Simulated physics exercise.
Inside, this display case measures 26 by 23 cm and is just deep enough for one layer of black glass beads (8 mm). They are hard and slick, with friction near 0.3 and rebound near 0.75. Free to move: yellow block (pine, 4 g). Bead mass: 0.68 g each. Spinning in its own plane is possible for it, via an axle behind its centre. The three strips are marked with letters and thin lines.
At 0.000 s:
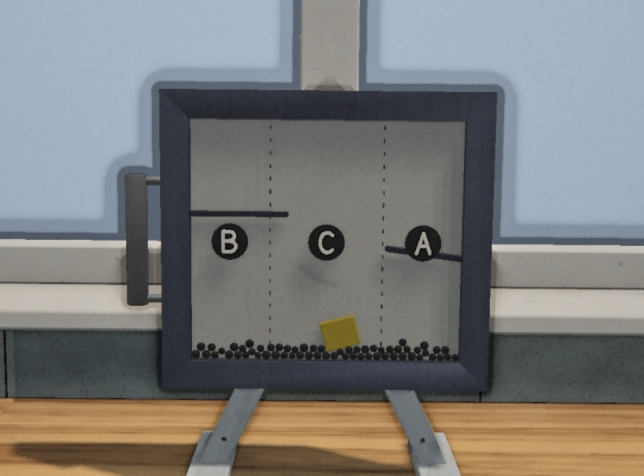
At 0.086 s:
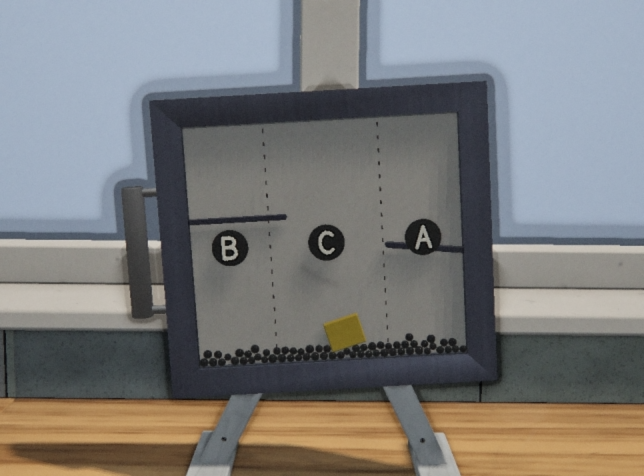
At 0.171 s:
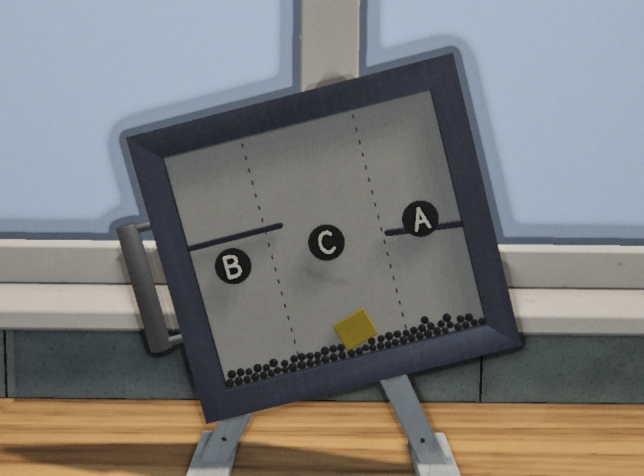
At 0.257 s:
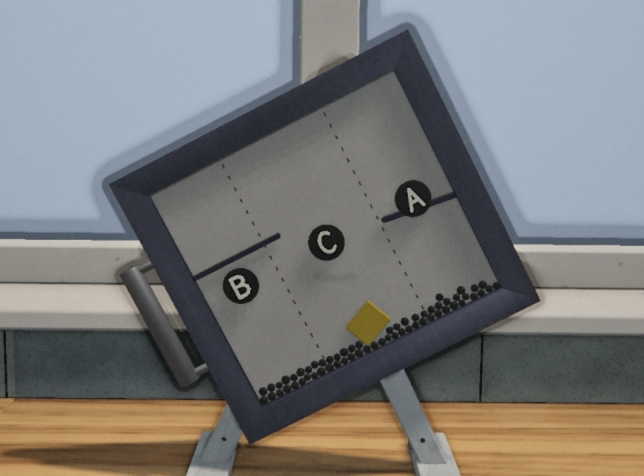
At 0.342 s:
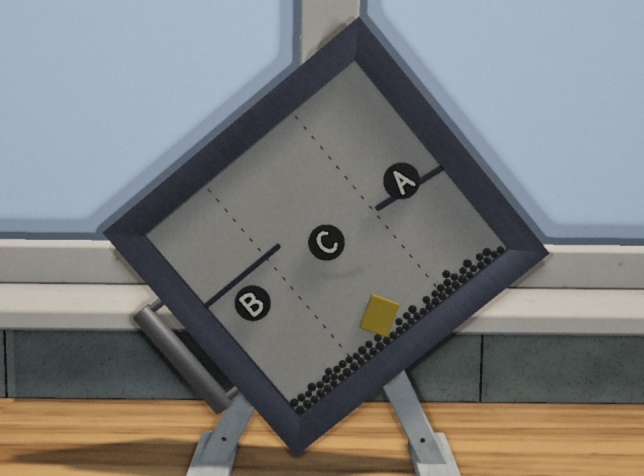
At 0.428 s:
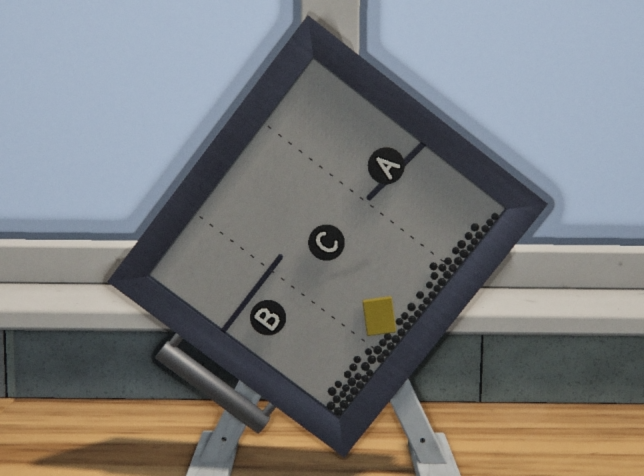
On a stand above a wooden surface, a framed case turns steadily anticlockwise, its black beads and yellow block staying along one side.
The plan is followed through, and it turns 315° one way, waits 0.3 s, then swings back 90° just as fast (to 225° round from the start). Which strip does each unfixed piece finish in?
Answer: A.
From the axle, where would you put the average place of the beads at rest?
About 3 cm left and 13 cm below.
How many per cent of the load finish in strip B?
The answer is near 0 percent.
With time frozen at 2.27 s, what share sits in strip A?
About 100 percent.
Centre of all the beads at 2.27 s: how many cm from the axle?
11 cm right, 5 cm below.
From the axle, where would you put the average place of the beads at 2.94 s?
The middle sits around 4 cm right of it and 11 cm below it.
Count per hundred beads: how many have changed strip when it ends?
Around 70 per cent, give or take.
After 2.27 s, it has come round 315° anticlockwise; the beads' middle is 11 cm right of and 5 cm below the centre; A 100 %; yellow block in A.
After 2.94 s, it has come round 270° anticlockwise; the beads' middle is 4 cm right of and 11 cm below the centre; A 100 %; yellow block in A.
After 3.32 s, it has come round 225° anticlockwise; the beads' middle is 4 cm left of and 12 cm below the centre; A 100 %; yellow block in A.
Settled by 4.0 s, it has come round 225° anticlockwise; A 100 %, B 0 %, C 0 %; yellow block in A.
